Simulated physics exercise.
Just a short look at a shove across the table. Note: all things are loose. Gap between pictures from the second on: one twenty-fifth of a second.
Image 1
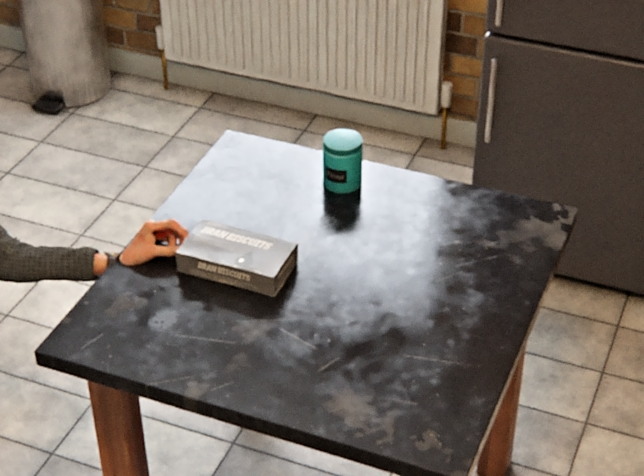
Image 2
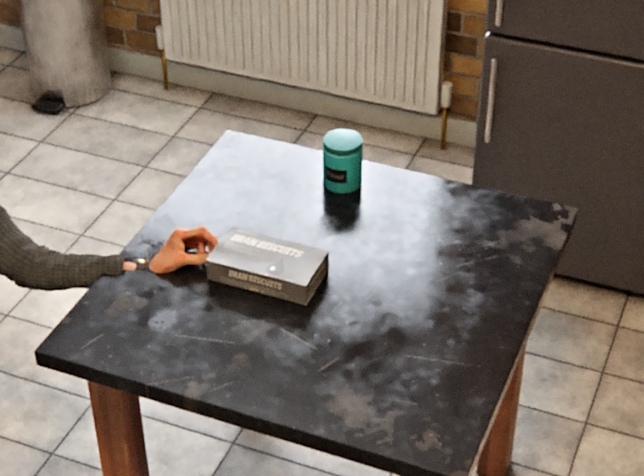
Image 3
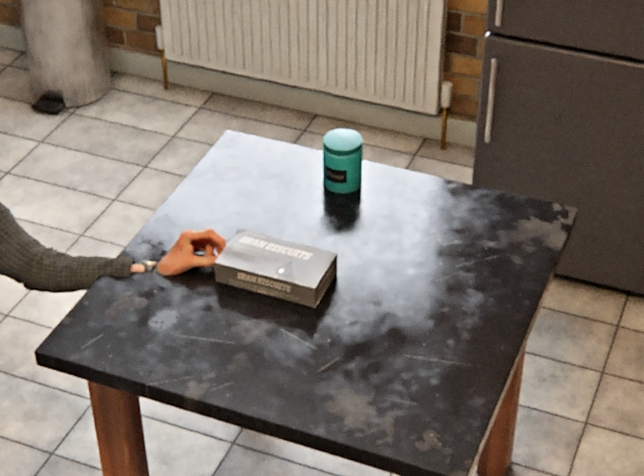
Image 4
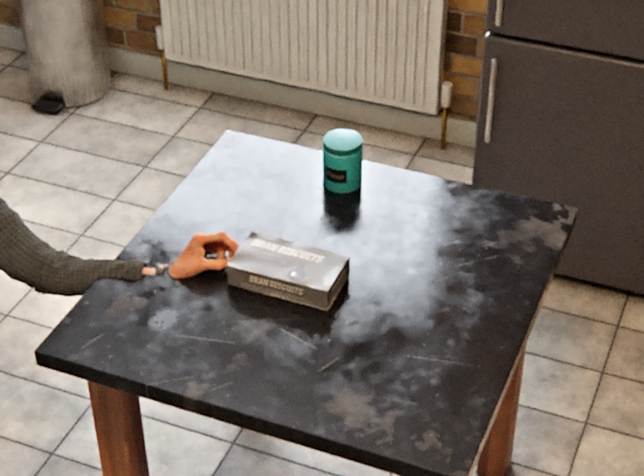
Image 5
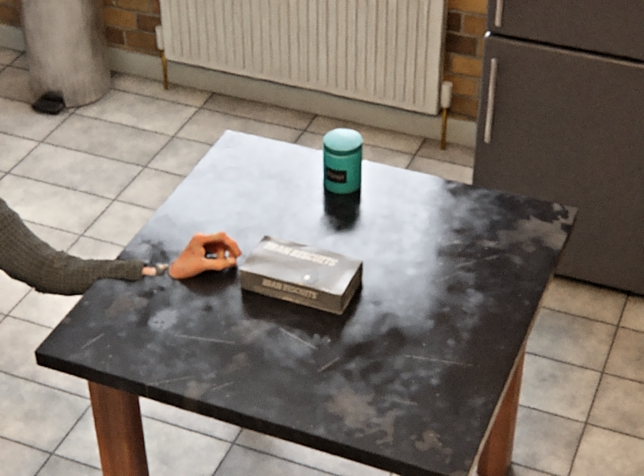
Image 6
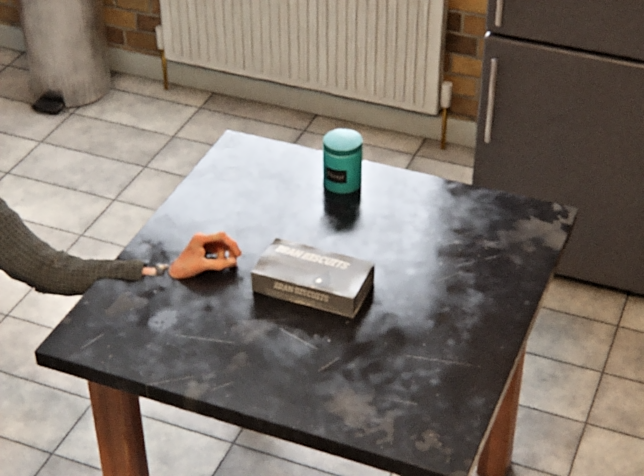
We see a hand push a grey packet rightward across a dark table, past a green lidded container that stays still; the hand then stops while the packet slides a little farther right, leaving a gap between them.
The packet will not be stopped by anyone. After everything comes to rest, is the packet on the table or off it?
The packet is on the table.
Then, 0.10 s past the last view, grey packet displaced a little near (336, 283).
Then, 0.20 s past the last view, grey packet displaced a little near (350, 286).
Finally, moved from the start, grey packet. Final places as the last picture's camera would see them, grey packet near (353, 287).
